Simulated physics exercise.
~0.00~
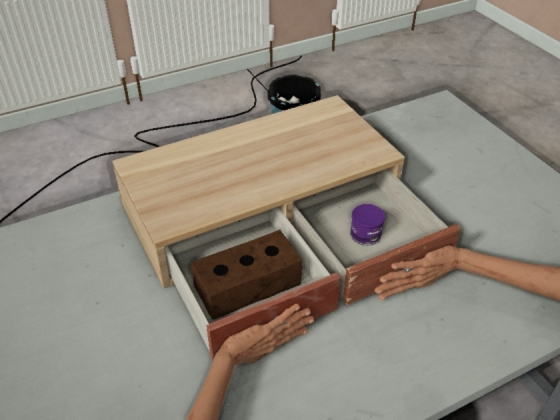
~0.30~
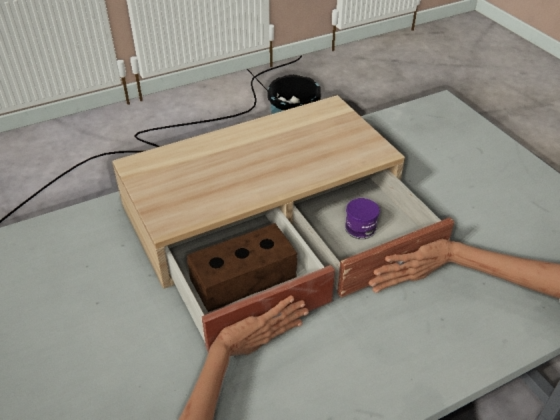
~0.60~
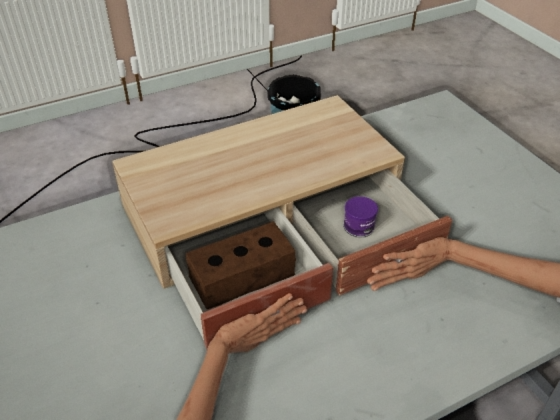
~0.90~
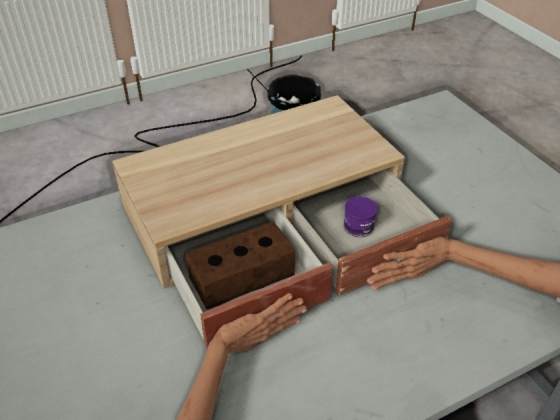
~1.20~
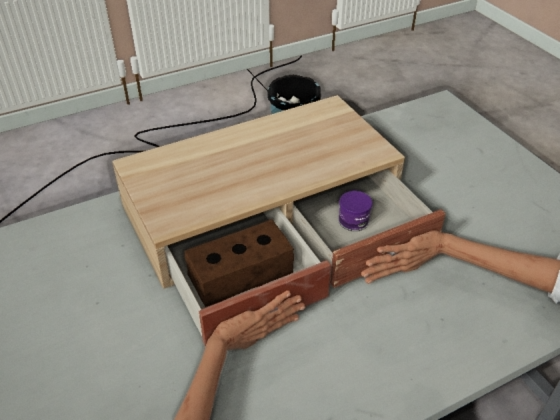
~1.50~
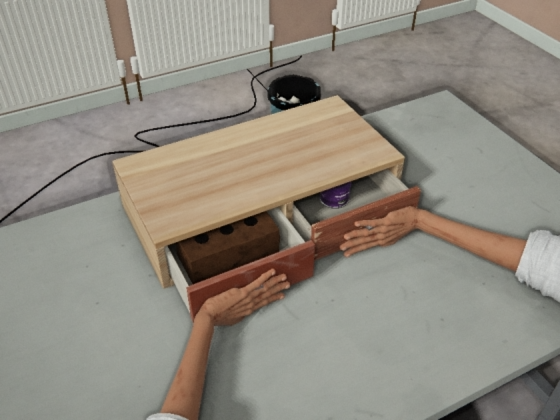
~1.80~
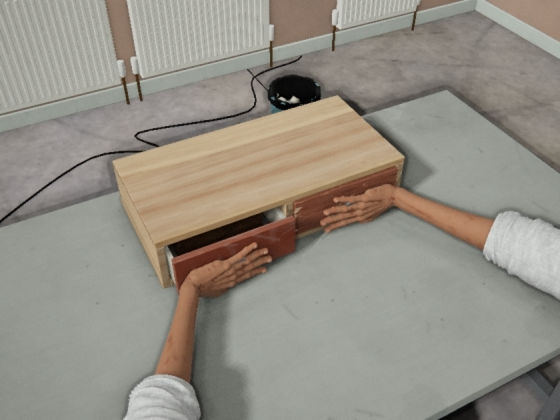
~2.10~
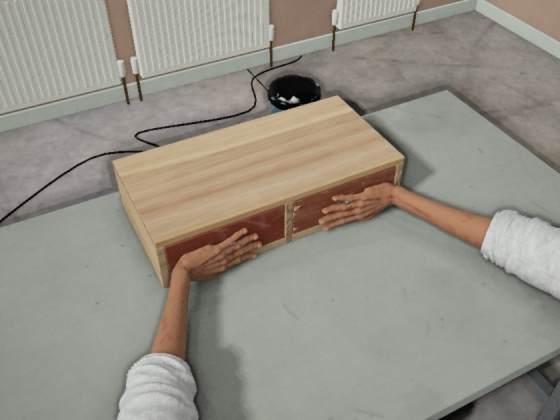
Two open drawers with reddish fronts, the left holding a dark brown brick and the right a small purple tin, sit in a low wooden cabinet with a hand flat against each. The hands nudge both drawers slightly inward, then nearly pause. The right drawer creeps in a little, and soon both slide back together, carrying their contents under the cabinet top. The right drawer shuts first, hiding the tin, while the left still stands partly open. The left hand keeps pushing until that drawer closes too, leaving both fronts flush and both hands resting against them.
